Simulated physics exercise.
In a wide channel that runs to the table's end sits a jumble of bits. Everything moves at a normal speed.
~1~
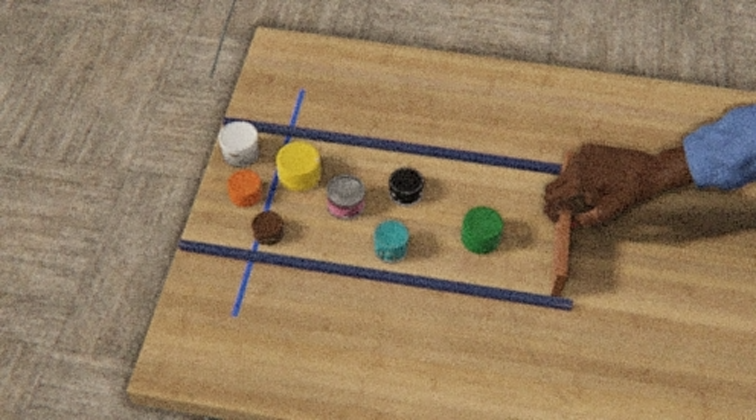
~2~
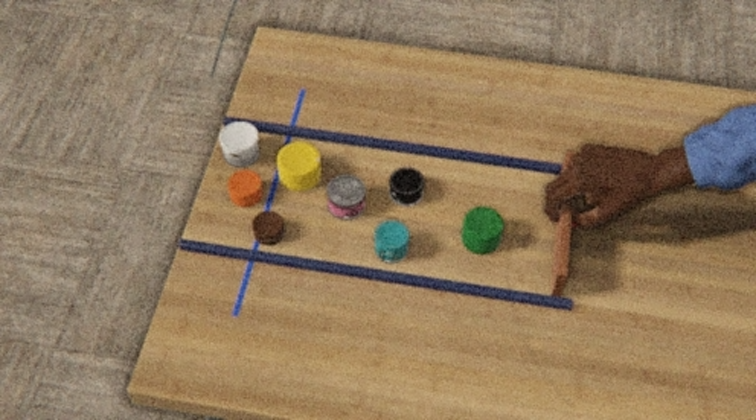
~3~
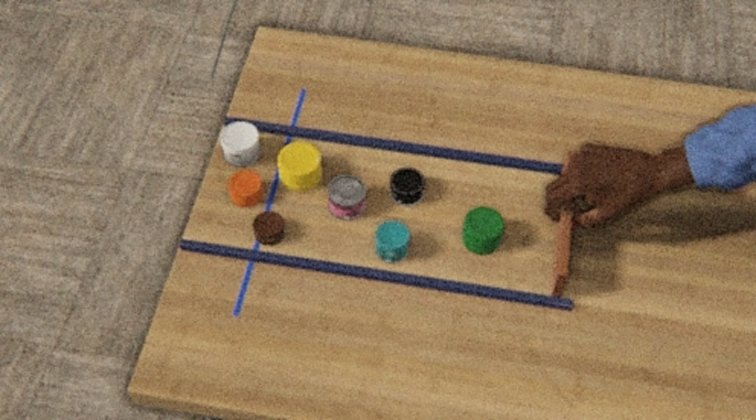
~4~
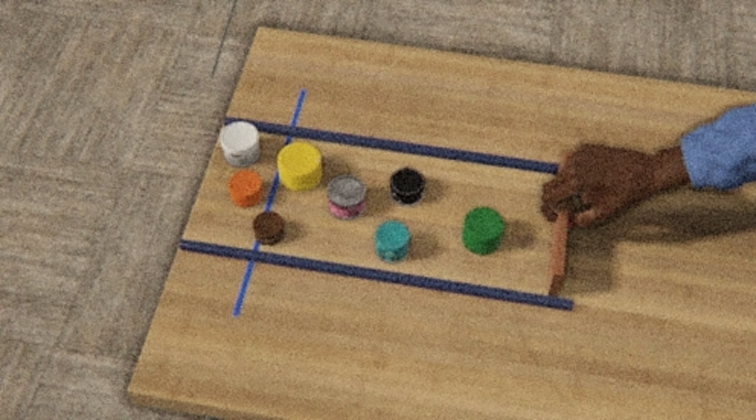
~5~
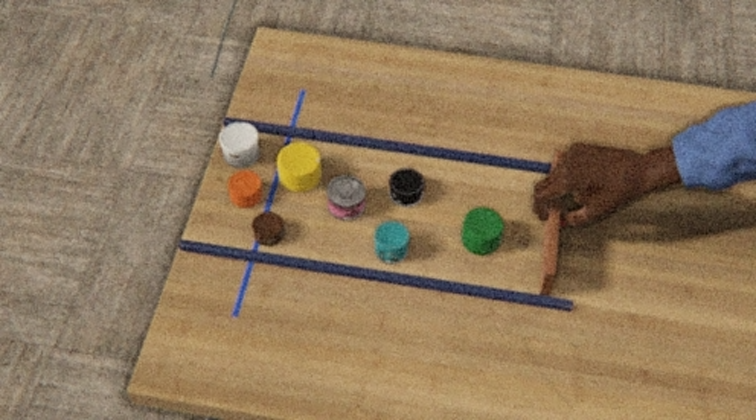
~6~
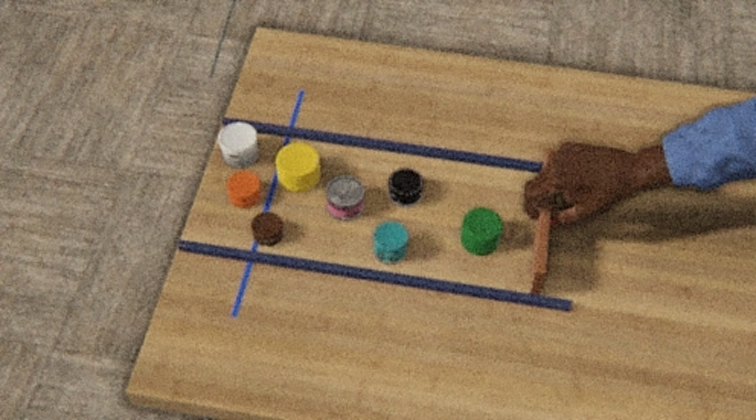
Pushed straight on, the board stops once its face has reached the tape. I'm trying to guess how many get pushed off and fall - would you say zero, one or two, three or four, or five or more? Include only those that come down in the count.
I would say one or two.
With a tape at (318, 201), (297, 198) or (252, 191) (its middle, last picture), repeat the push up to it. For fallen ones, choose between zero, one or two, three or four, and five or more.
In order: No fall at all, not one, one to two.
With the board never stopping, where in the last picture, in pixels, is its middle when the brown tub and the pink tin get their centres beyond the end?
The middle would be close to (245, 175) and then close to (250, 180).
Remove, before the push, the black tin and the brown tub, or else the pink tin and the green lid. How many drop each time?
0 and 1.
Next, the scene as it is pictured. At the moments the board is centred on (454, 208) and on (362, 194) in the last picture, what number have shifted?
Moved so far: 1, then 5.
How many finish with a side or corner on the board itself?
Contact count: 3.
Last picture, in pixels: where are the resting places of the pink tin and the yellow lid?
Around (226, 179), then around (245, 139).
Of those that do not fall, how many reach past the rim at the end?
I'd put it at 0.
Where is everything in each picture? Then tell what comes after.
In the first frame, white pot (240, 145); orange lid (245, 189); brown tub (268, 229); board (563, 223); tape (272, 193).
In the second frame, orange lid (246, 189); yellow lid (300, 167).
In the third frame, brown tub (269, 228); pink tin (347, 197).
In the fourth frame, white pot (241, 145); turquoise pot (392, 243).
In the fifth frame, orange lid (245, 189); black tin (407, 187).
In the sixth frame, white pot (239, 146); orange lid (244, 190); brown tub (267, 229); board (543, 221); tape (271, 194).
A little later, none off yet; white pot at rest near (239, 146); orange lid at rest near (244, 190); brown tub at rest near (267, 229).
When it is over, the number that fall off is one or two; down, orange lid and white pot.
